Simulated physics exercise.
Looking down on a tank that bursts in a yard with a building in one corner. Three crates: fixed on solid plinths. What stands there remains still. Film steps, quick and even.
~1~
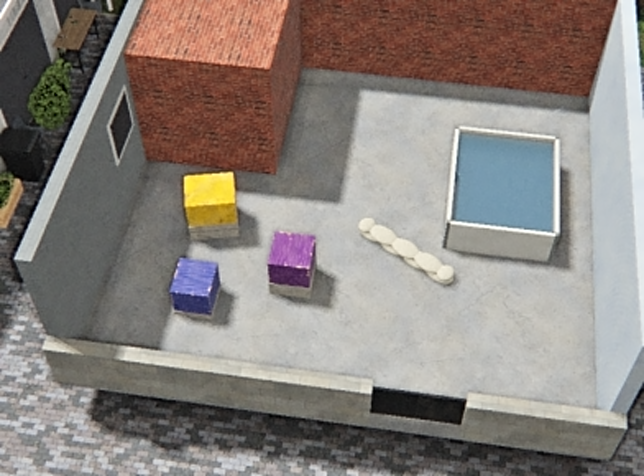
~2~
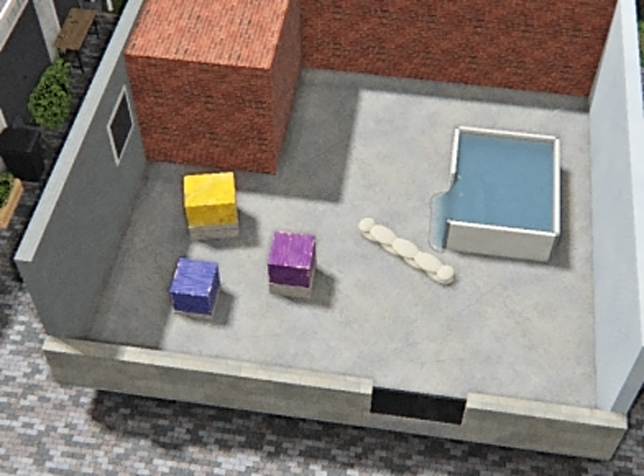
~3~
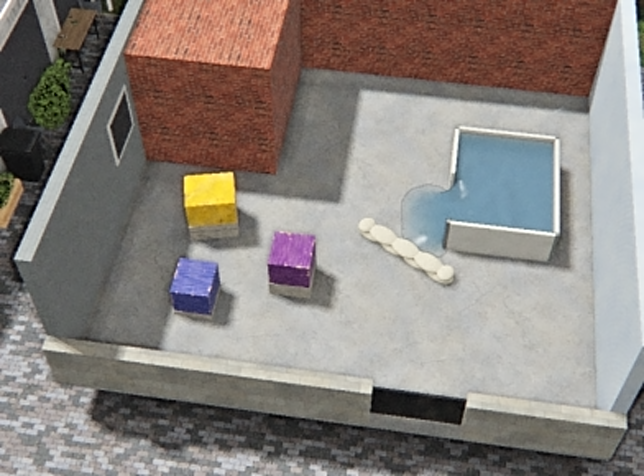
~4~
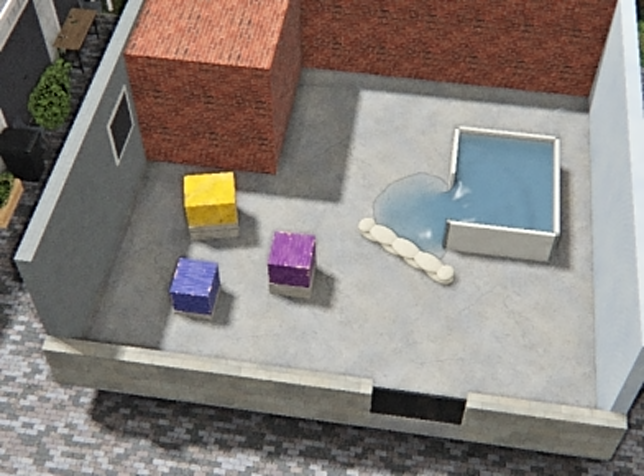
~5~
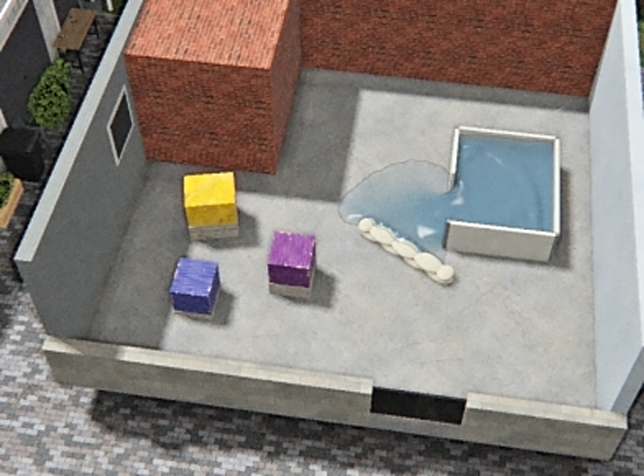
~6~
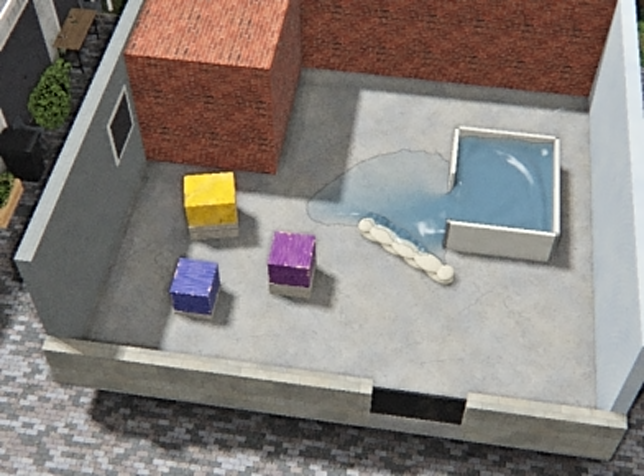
Water poured out of the left side of an open tank in a walled yard and spread leftward across the ground behind a lumpy white barrier, while the yellow, purple and blue crates stayed put.
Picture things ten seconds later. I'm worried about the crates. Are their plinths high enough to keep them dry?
In the end the purple crate stays above the water. The yellow crate stays above the water. The blue crate stays above the water.
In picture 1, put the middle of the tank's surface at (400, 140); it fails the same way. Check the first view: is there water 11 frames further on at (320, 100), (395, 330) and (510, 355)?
One after the other: Wet, free of water, free of water.
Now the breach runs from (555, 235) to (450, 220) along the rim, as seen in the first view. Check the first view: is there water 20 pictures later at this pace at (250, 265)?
Short version: Spared.
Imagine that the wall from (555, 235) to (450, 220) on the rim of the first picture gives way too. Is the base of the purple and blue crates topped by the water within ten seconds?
The purple crate is not reached, the blue crate is reached.
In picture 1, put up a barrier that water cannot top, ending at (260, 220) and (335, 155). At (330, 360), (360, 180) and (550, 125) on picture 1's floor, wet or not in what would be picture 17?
As listed: No water, wet, dry.
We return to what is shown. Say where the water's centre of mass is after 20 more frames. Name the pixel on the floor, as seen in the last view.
That comes out near (388, 191).
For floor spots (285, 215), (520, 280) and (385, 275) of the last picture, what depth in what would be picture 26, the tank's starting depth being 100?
The depths come to near 4, 2 and 2 per cent respectively.
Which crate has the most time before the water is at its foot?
I'd go with the blue-painted one.
A moment on, water covers 20 % of the floor; the purple crate not reached, the yellow crate water round its plinth, the blue crate not reached.
Next, water covers 35 % of the floor; the purple crate water round its plinth, the yellow crate water round its plinth, the blue crate not reached.
Then, water covers 45 % of the floor; the purple crate water round its plinth, the yellow crate water round its plinth, the blue crate water round its plinth.
Later, water covers 75 % of the floor; the purple crate water round its plinth, the yellow crate water round its plinth, the blue crate water round its plinth.
In the end, water covers 95 % of the floor; the purple crate stayed above the water, the yellow crate stayed above the water, the blue crate stayed above the water.
